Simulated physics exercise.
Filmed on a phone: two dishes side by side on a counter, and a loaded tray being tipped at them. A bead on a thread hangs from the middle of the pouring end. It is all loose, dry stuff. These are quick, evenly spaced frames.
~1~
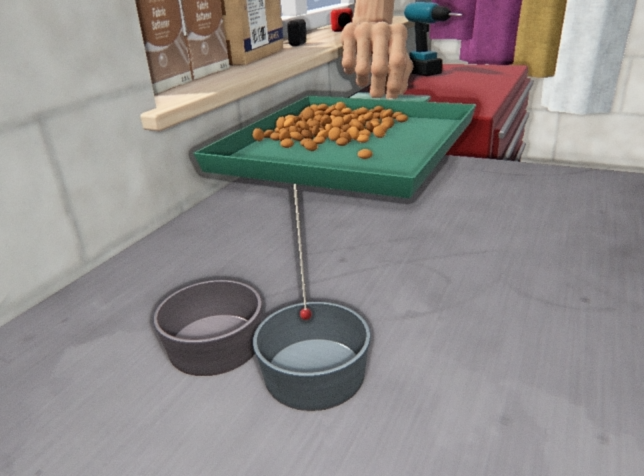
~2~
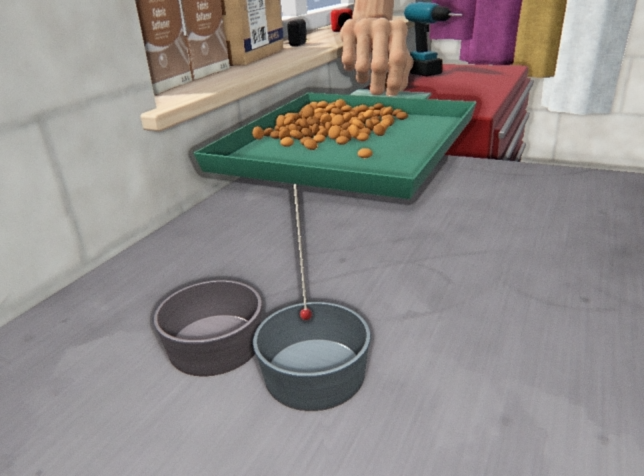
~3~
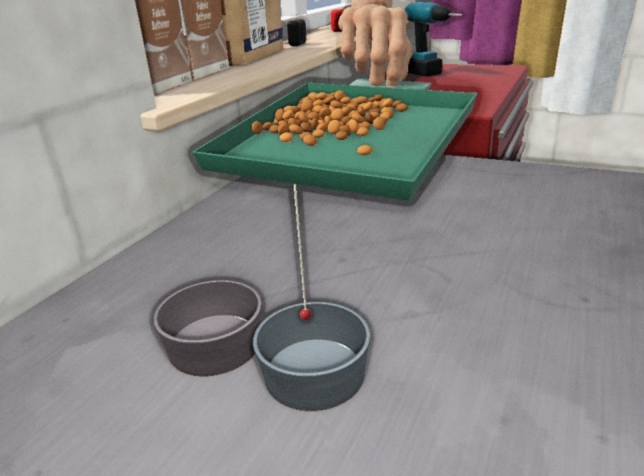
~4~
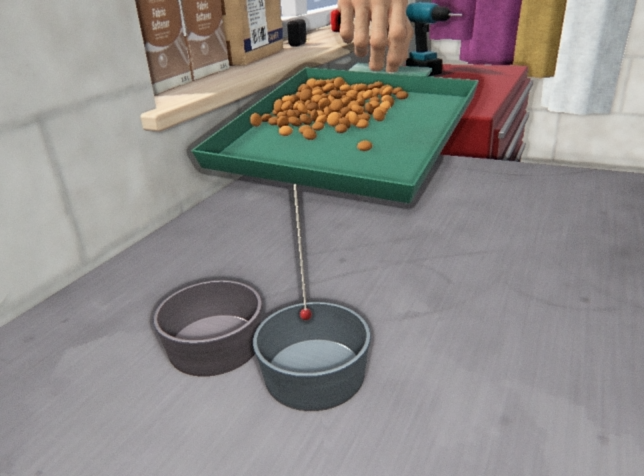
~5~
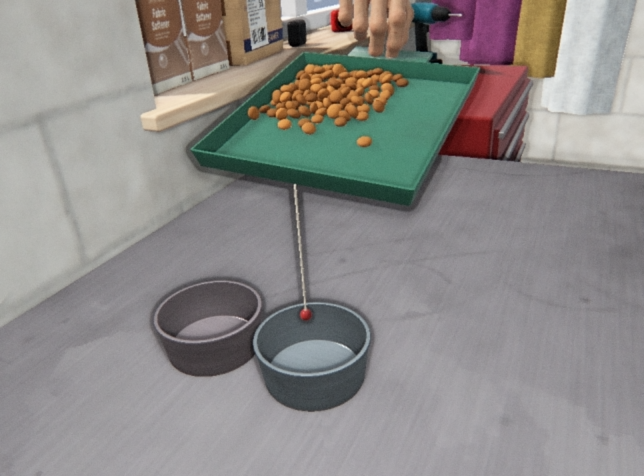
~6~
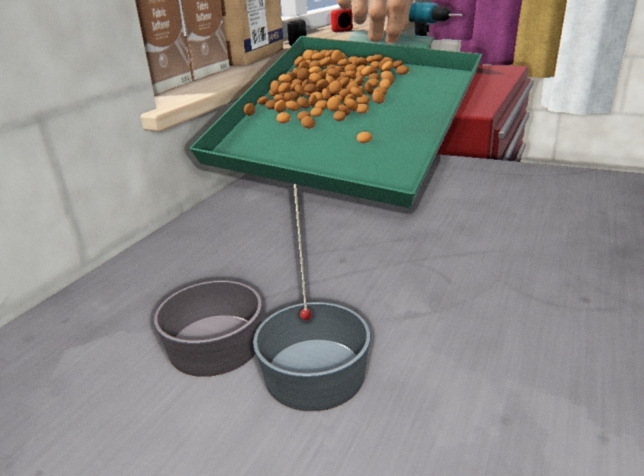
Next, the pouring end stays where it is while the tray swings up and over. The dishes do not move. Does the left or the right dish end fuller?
It favours the right dish.
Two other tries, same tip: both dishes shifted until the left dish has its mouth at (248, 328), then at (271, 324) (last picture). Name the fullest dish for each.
At the first place the right dish, at the second the right-hand dish.
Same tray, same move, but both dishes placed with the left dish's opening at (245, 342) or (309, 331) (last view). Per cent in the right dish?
The first gives 70 %, the second 30 %.
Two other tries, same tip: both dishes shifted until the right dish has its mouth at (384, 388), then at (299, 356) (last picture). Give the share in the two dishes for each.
The first gives 90 %, the second 40 %.
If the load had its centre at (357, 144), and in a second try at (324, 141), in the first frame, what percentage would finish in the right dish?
The first gives 20 %, the second 10 %.
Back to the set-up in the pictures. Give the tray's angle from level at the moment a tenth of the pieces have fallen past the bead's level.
At about 70°.
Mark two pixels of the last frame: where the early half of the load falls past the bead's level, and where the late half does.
At about (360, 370), then at (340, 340).
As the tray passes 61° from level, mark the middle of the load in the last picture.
Near (329, 176).
Just after the last frame, tray tipped steeply; the larger part on the tray; about a tenth in the air.
A moment on, tray tipped right over; roughly a third on the tray; about a tenth in the right dish; roughly half outside both; about a tenth in the air.
Further on, tray tipped past a quarter turn; roughly a quarter in the right dish; roughly two thirds outside both.
When it is over, tray tipped past a quarter turn; roughly a quarter in the right dish; not one in the left dish; roughly two thirds outside both.
